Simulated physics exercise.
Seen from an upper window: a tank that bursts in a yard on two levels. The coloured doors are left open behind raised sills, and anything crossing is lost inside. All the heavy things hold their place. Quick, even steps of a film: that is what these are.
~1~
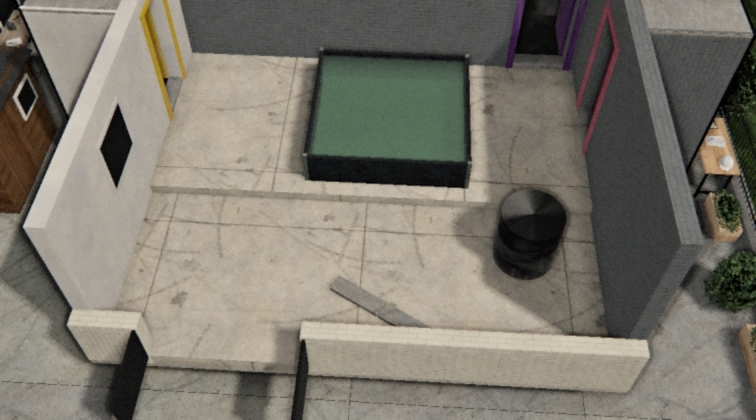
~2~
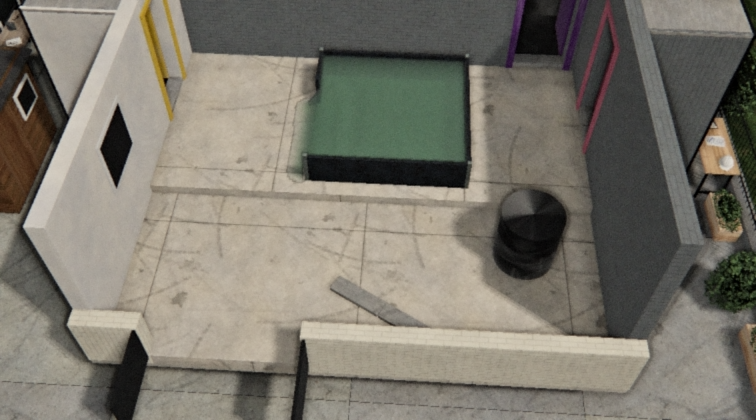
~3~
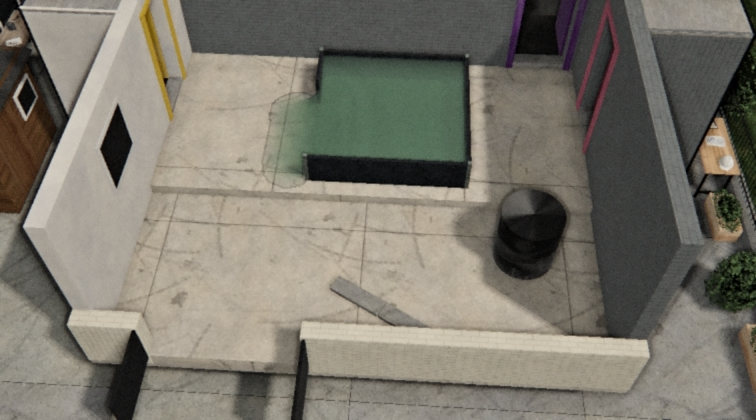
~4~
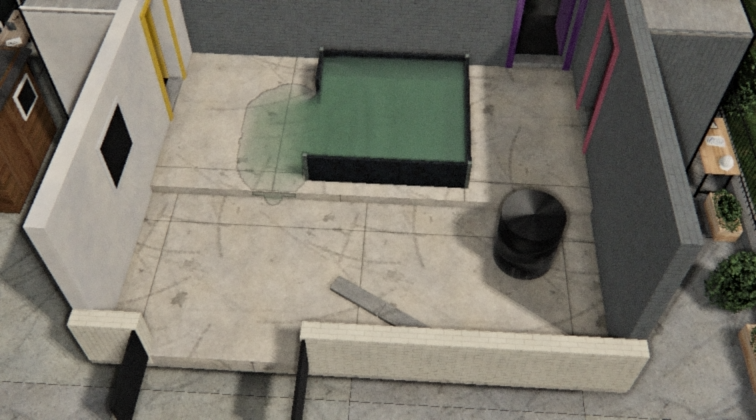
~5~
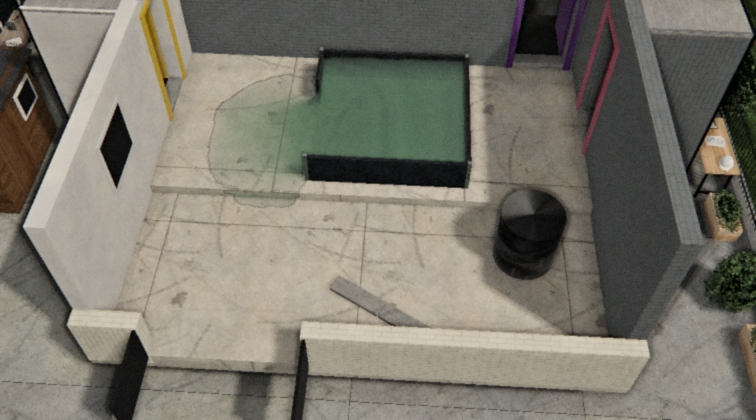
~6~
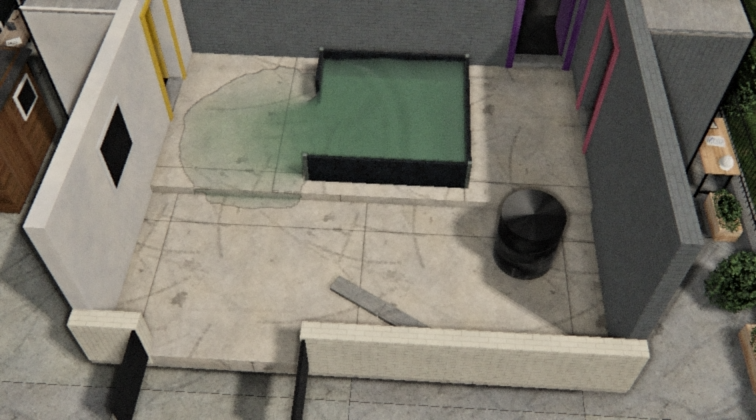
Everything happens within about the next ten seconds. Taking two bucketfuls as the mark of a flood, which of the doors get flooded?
The purple door stays below the mark, the pink door stays below the mark, the yellow door gets flooded.
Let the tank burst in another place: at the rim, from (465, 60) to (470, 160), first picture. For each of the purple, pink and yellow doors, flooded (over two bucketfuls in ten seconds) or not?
Going door by door, the purple door rises above, the pink door rises above and the yellow door remains below.
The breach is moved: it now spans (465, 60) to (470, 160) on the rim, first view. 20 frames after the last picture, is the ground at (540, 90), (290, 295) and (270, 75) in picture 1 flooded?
Point by point: Soaked; unwetted; unwetted.
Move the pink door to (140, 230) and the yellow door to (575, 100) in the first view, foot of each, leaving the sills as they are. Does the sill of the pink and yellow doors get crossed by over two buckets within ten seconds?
Pink door tops the mark, yellow door falls short.
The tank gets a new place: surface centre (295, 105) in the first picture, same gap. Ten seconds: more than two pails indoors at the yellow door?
Reading - yellow door door: Over the line.
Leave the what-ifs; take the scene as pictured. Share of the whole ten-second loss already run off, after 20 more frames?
I'd say about 25 per cent.
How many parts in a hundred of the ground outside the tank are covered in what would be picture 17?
Around 30 in a hundred.
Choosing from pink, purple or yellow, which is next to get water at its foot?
Answer: The one in yellow.
A moment on, water covers 25 % of the floor; the purple door not reached, the pink door not reached, the yellow door under two buckets in.
Next, water covers 30 % of the floor; the purple door not reached, the pink door not reached, the yellow door over two buckets in.
Then, water covers 40 % of the floor; the purple door not reached, the pink door not reached, the yellow door far over two buckets in.
Later, water covers 55 % of the floor; the purple door wet at the sill, nothing in, the pink door not reached, the yellow door far over two buckets in.
In the end, water covers 80 % of the floor; the purple door wet at the sill, nothing in, the pink door wet at the sill, nothing in, the yellow door far over two buckets in.
